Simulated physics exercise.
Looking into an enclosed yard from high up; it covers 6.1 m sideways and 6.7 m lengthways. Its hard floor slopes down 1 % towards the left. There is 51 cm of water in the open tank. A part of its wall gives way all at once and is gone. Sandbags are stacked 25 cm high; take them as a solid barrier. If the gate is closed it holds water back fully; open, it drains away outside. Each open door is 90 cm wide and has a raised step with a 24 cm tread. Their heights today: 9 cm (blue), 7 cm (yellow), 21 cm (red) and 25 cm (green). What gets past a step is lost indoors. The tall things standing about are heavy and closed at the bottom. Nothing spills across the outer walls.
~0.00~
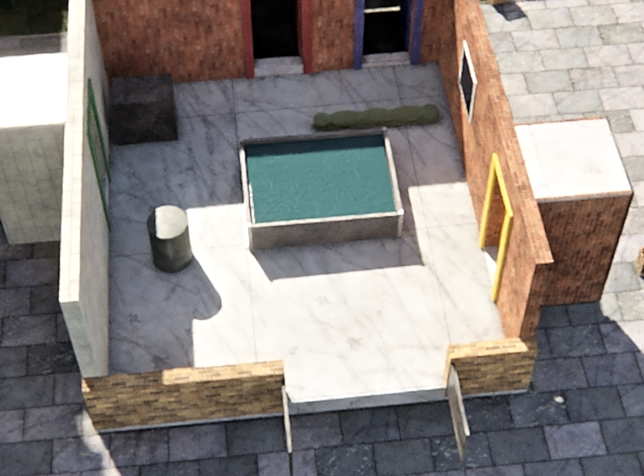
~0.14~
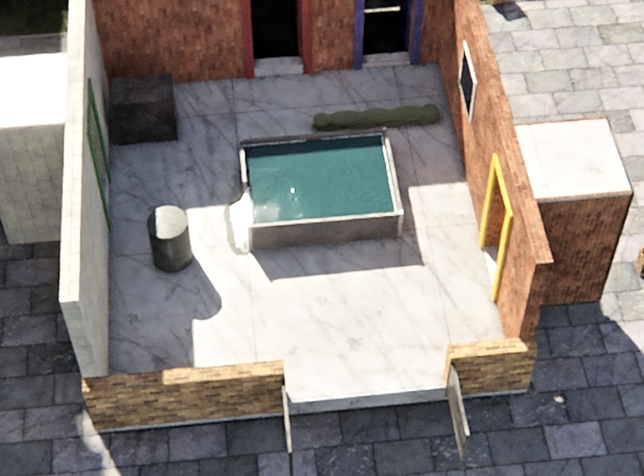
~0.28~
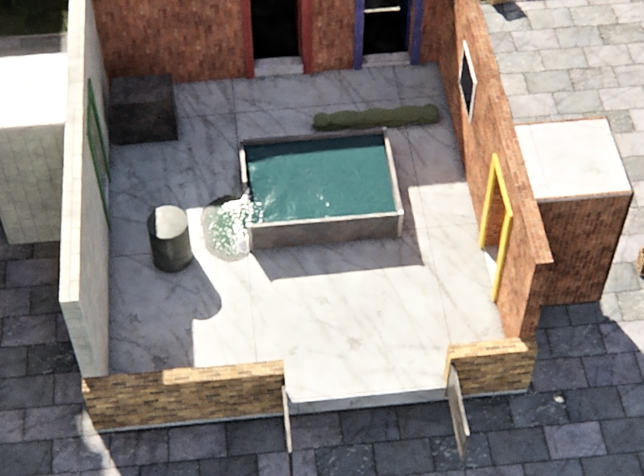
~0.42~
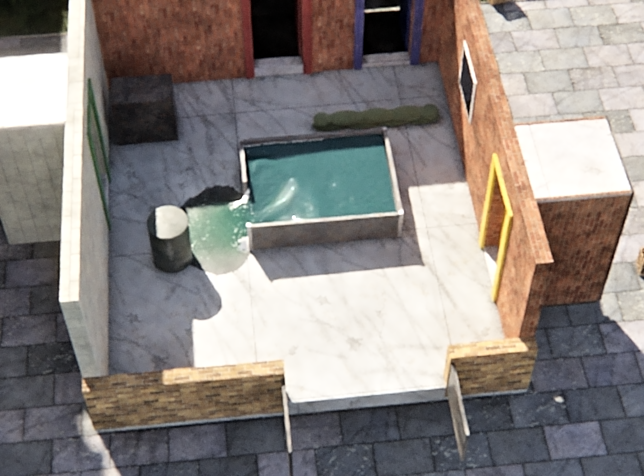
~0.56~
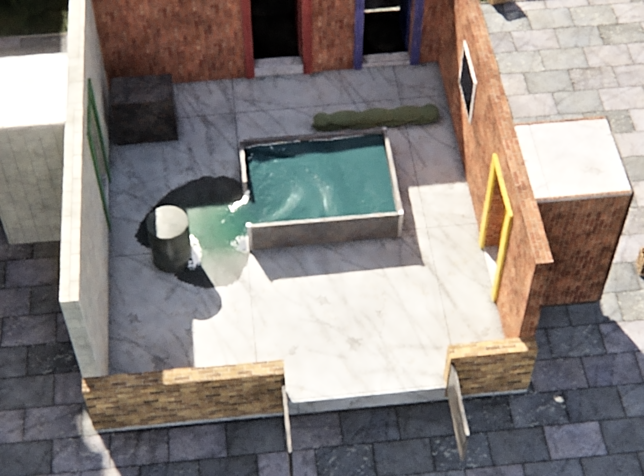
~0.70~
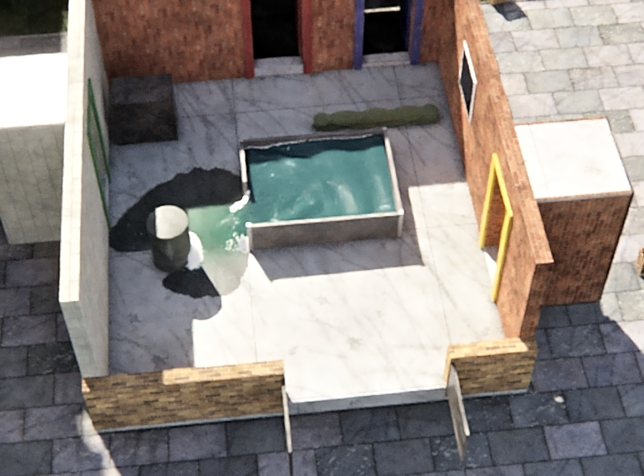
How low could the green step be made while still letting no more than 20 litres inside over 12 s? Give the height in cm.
Close to 21 cm is just enough.
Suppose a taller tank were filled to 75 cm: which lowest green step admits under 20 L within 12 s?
Some 33 cm.
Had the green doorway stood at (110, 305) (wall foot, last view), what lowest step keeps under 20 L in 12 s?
Roughly 8.5 cm.
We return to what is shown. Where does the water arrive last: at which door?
It is the yellow one.
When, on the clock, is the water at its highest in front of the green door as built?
Around 2.2 s.
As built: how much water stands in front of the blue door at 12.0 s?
About 6.0 cm.
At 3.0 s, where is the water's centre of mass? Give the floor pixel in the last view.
Near (246, 218).
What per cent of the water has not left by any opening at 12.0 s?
About 92 per cent.
After 1.4 s water covers 15 % of the floor, deepest (38 cm) near (197, 245); 23 cm at the green door, 0 litres in over its 25 cm step.
After 3.0 s water covers 35 % of the floor, deepest (29 cm) near (120, 155); 23 cm at the green door, 3 litres in over its 25 cm step.
After 12.0 s water covers 95 % of the floor, deepest (11 cm) near (109, 406); 9 cm at the green door, 4 litres in over its 25 cm step.
At the green door as built, the water arrived by 1.0 s and peaked near 27 cm at 2.2 s.
With a step of 18 cm, 49 litres would have come in within the 12 s; with 24.5 cm, 5 litres. So under 20 litres takes about 21 cm.
